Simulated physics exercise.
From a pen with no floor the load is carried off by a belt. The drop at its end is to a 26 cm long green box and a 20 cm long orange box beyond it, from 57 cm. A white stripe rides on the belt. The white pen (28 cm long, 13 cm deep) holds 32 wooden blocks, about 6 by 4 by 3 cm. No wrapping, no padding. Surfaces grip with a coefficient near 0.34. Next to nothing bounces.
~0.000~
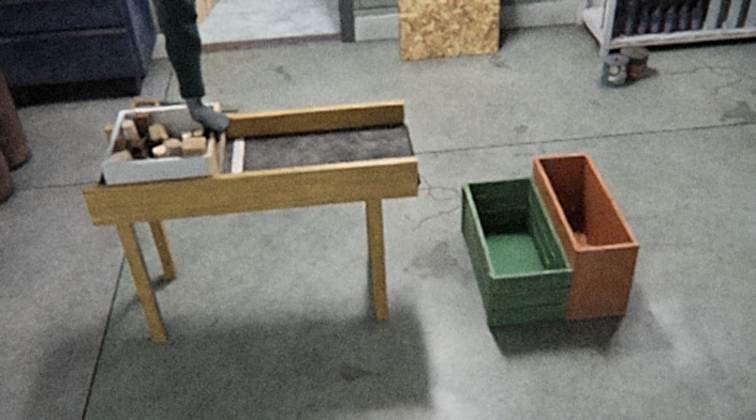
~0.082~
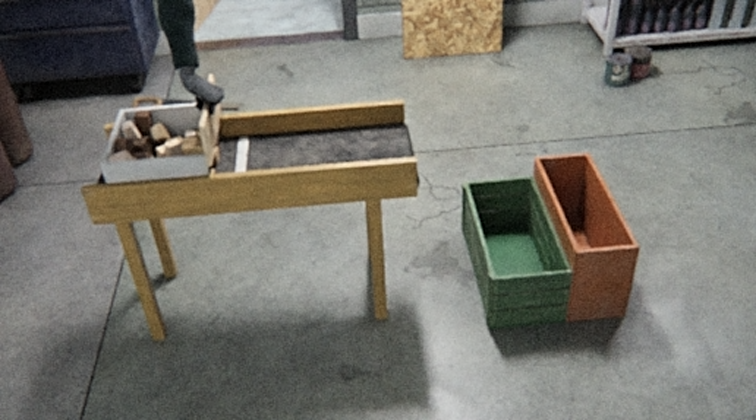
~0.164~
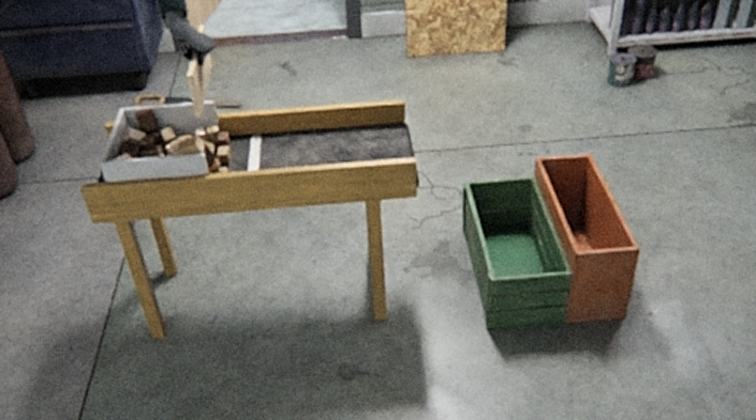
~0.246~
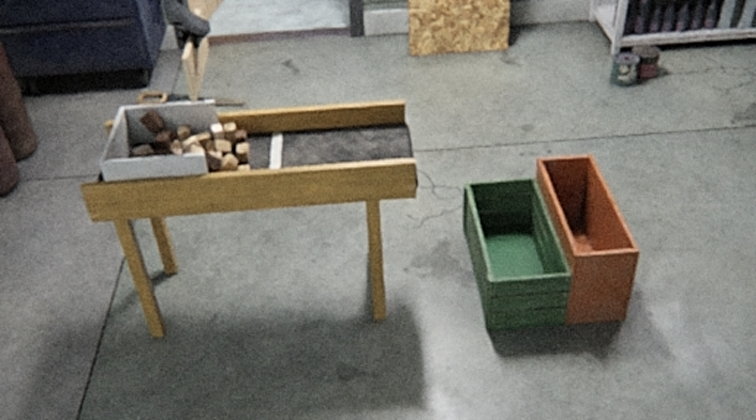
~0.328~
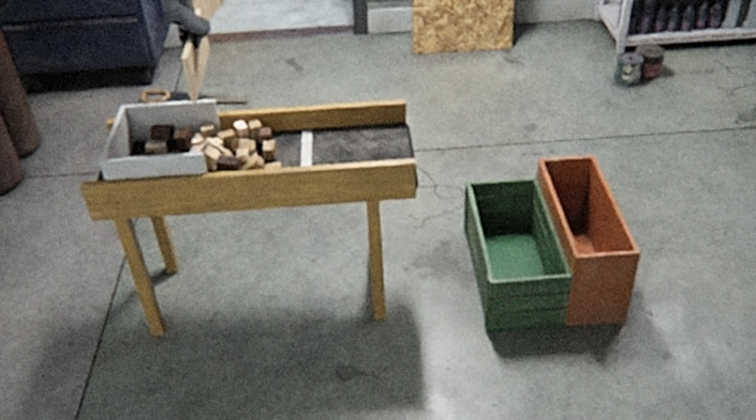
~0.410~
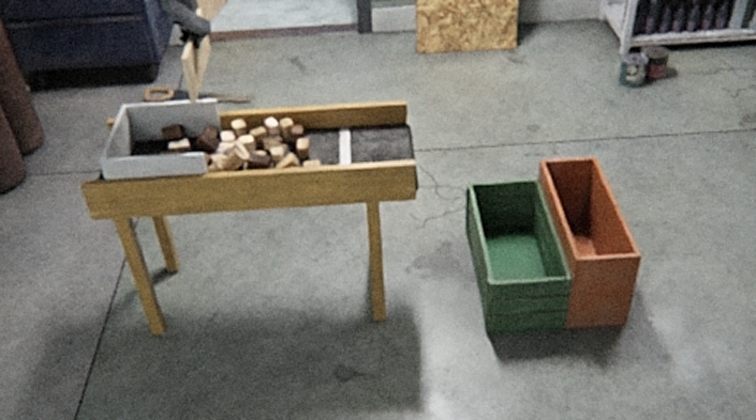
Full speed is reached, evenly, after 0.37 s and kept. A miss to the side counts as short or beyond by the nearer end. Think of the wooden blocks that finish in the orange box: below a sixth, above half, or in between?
Expect less than a sixth of the load in the orange box.
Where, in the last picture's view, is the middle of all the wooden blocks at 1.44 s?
Near (527, 268).
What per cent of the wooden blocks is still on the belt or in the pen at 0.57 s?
Roughly 100 per cent.
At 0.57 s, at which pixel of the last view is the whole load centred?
Near (309, 153).
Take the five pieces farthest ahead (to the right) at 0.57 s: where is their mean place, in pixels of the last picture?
Near (374, 146).
After 0.57 s, 2 still in the white pen and 30 on the belt.
After 0.78 s, 16 on the belt and 16 in the air.
After 1.07 s, 17 in the green box and 15 in the air.
Final count (at 1.44 s), 32 in the green box. Asked share, 0 of 32, 0 per cent.
